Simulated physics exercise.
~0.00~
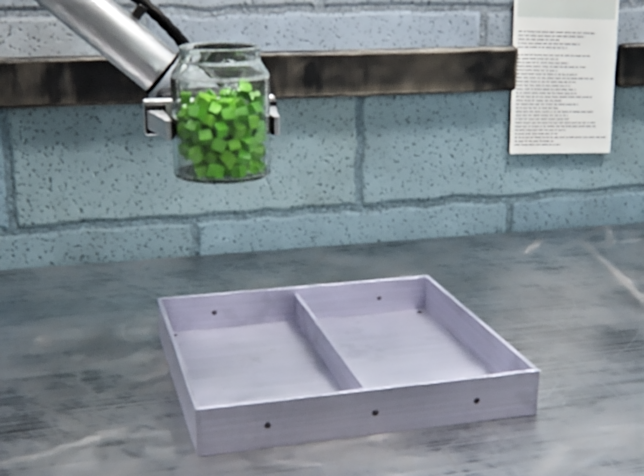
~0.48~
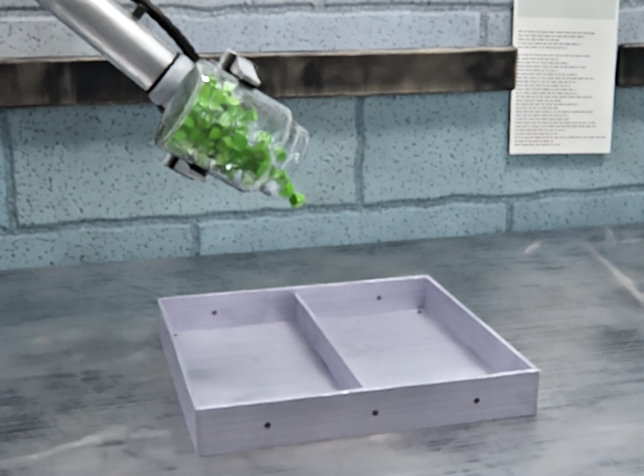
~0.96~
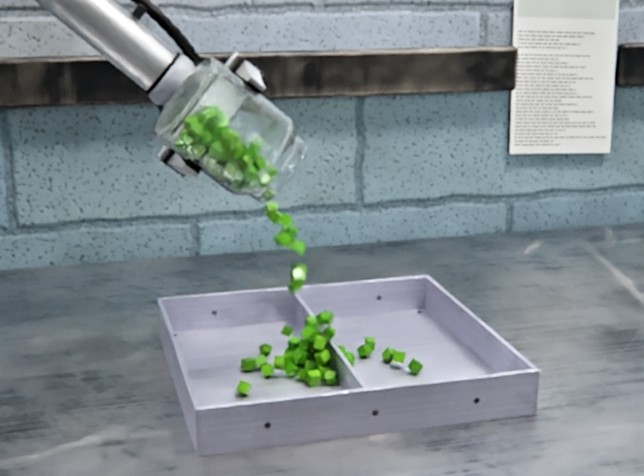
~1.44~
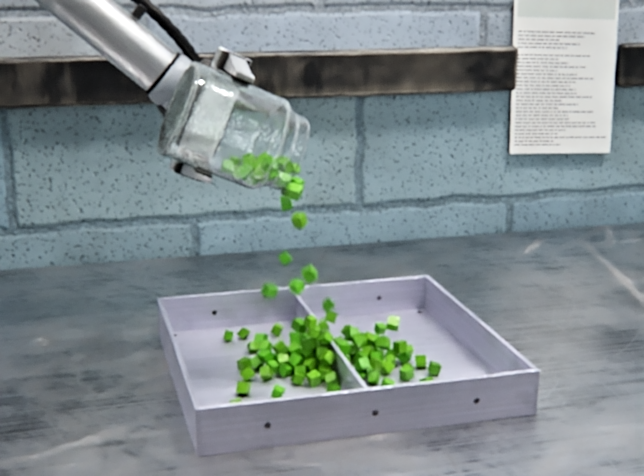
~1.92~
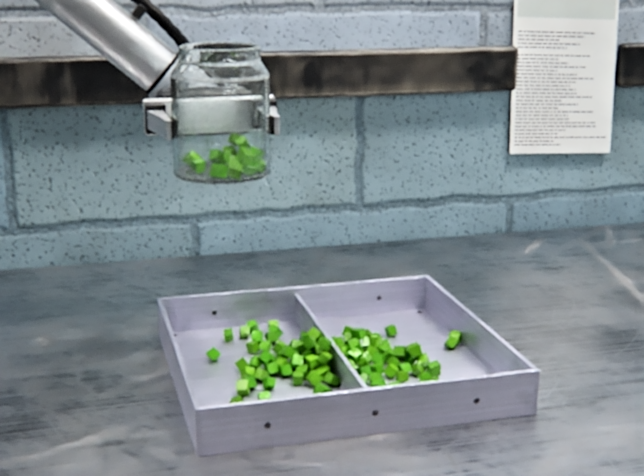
A robot arm holds a clear glass jar of green vegetable dice above a pale lilac tray divided in two by a cross wall. The arm tips the jar over to the right, and the first dice slide to its mouth. They tumble down in a stream, piling up against the divider, mostly on the left side, with a few landing on the right. More pieces drop and spread through both parts as the jar empties. Finally the arm turns the jar upright again, with a small handful left inside and most of the dice scattered across both halves of the tray.
